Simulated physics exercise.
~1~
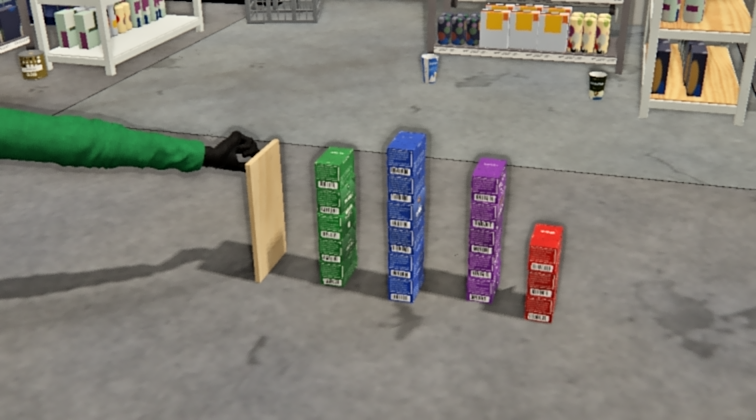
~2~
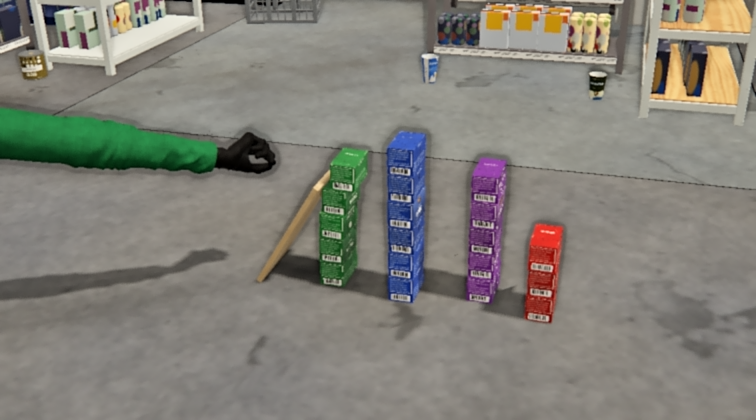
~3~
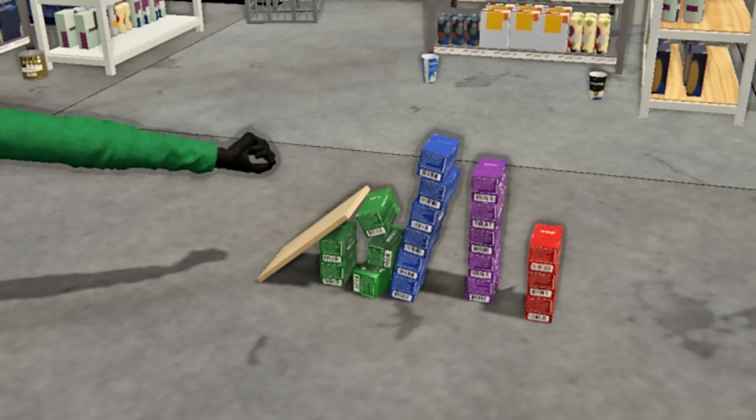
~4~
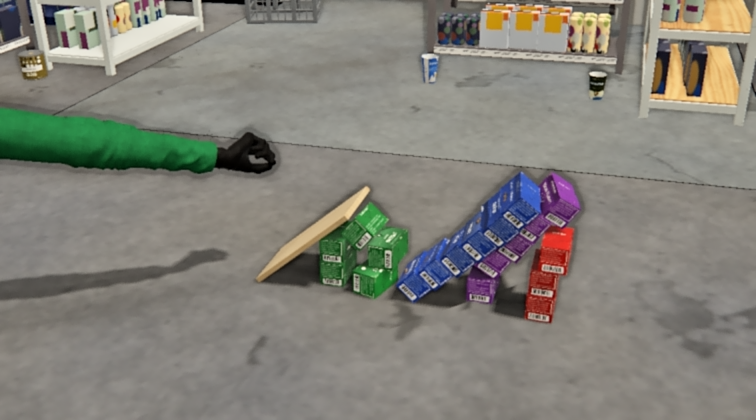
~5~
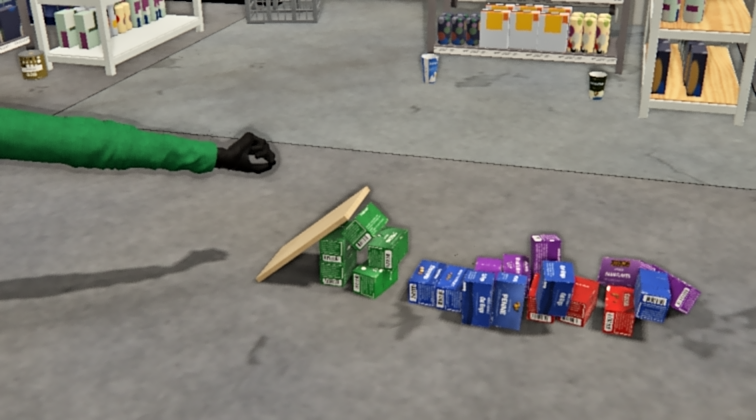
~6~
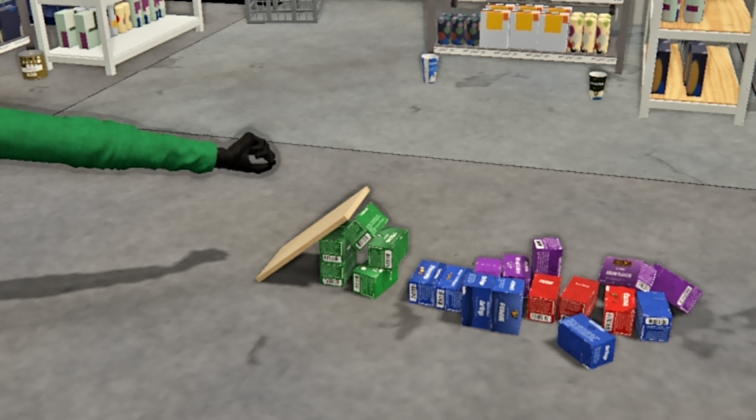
Four stacks of small boxes toppled after a black-gloved hand tipped a wooden board into the green one, which knocked the blue onto the purple and red, leaving the board propped on green boxes and the rest strewn to the right.
